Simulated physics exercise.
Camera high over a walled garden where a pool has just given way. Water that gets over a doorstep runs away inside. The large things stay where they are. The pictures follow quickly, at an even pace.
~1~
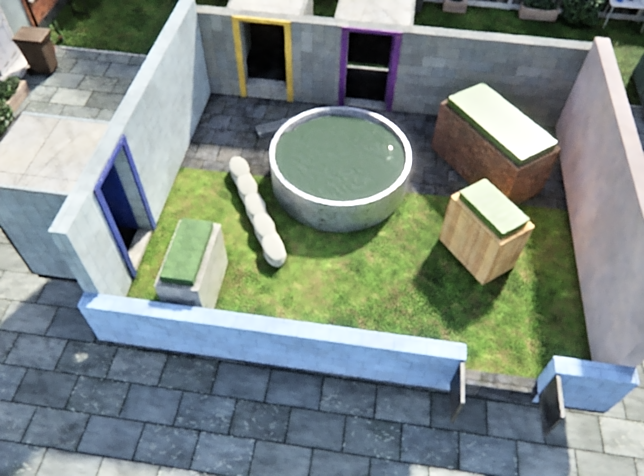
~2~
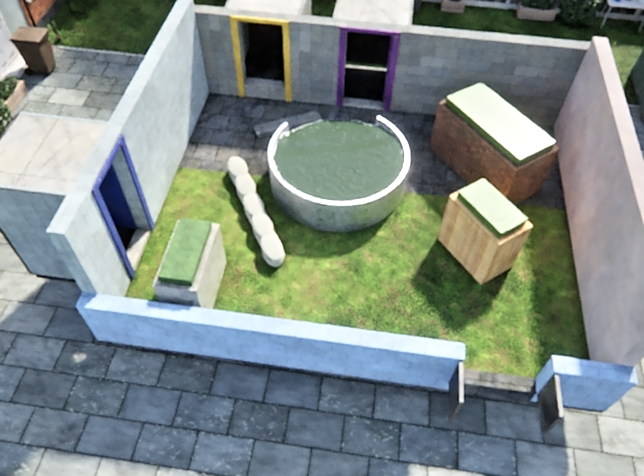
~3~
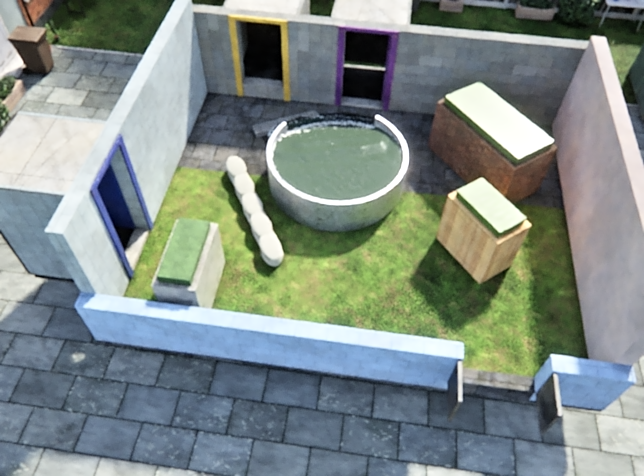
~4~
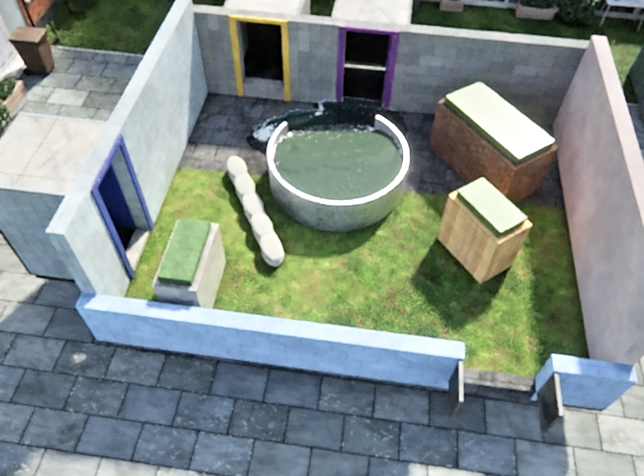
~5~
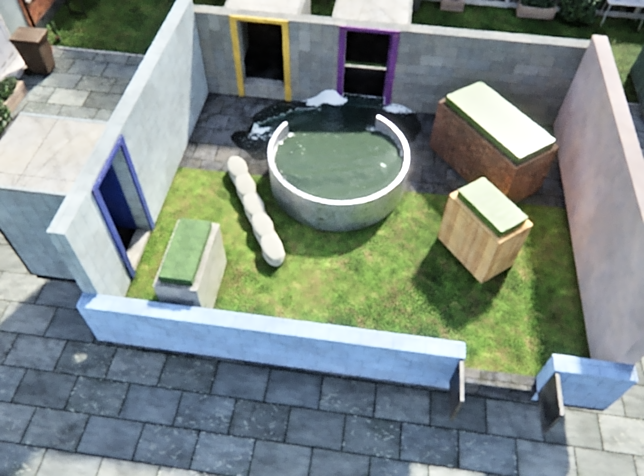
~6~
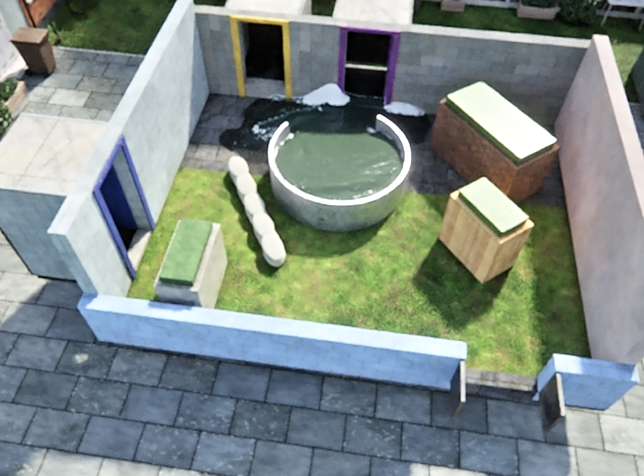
In a walled garden with grass and paving, a round pool of still green water opens on its far side, and water pours through the gap, spreading across the dark paving toward the yellow and purple doorways with white foam.
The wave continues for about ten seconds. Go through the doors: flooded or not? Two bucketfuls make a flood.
Yellow door: Not flooded. Blue door: Flooded. Purple door: Flooded.
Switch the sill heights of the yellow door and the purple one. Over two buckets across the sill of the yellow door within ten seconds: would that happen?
One by one: Yellow lets more in.
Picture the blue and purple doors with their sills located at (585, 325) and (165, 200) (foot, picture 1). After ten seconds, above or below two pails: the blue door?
Note: Blue lets in too little.
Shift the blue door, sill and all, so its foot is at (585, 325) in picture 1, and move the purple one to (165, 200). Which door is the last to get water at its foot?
My answer is the door marked blue.
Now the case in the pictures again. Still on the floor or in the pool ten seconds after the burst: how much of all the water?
That works out to about 72 per cent.
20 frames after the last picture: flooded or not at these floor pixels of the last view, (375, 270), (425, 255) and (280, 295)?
Same order as asked: Dry as before; dry as before; dry as before.
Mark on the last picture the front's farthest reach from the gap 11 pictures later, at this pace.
The front should reach about (548, 128).
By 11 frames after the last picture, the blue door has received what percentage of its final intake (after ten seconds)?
Roughly 0 %.
A moment on, water covers 20 % of the floor; the yellow door wet at the sill, nothing in, the blue door not reached, the purple door far over two buckets in.
Next, water covers 25 % of the floor; the yellow door wet at the sill, nothing in, the blue door not reached, the purple door far over two buckets in.
Then, water covers 45 % of the floor; the yellow door wet at the sill, nothing in, the blue door wet at the sill, nothing in, the purple door far over two buckets in.
Later, water covers 65 % of the floor; the yellow door wet at the sill, nothing in, the blue door under two buckets in, the purple door far over two buckets in.
In the end, water covers 90 % of the floor; the yellow door wet at the sill, nothing in, the blue door over two buckets in, the purple door far over two buckets in.
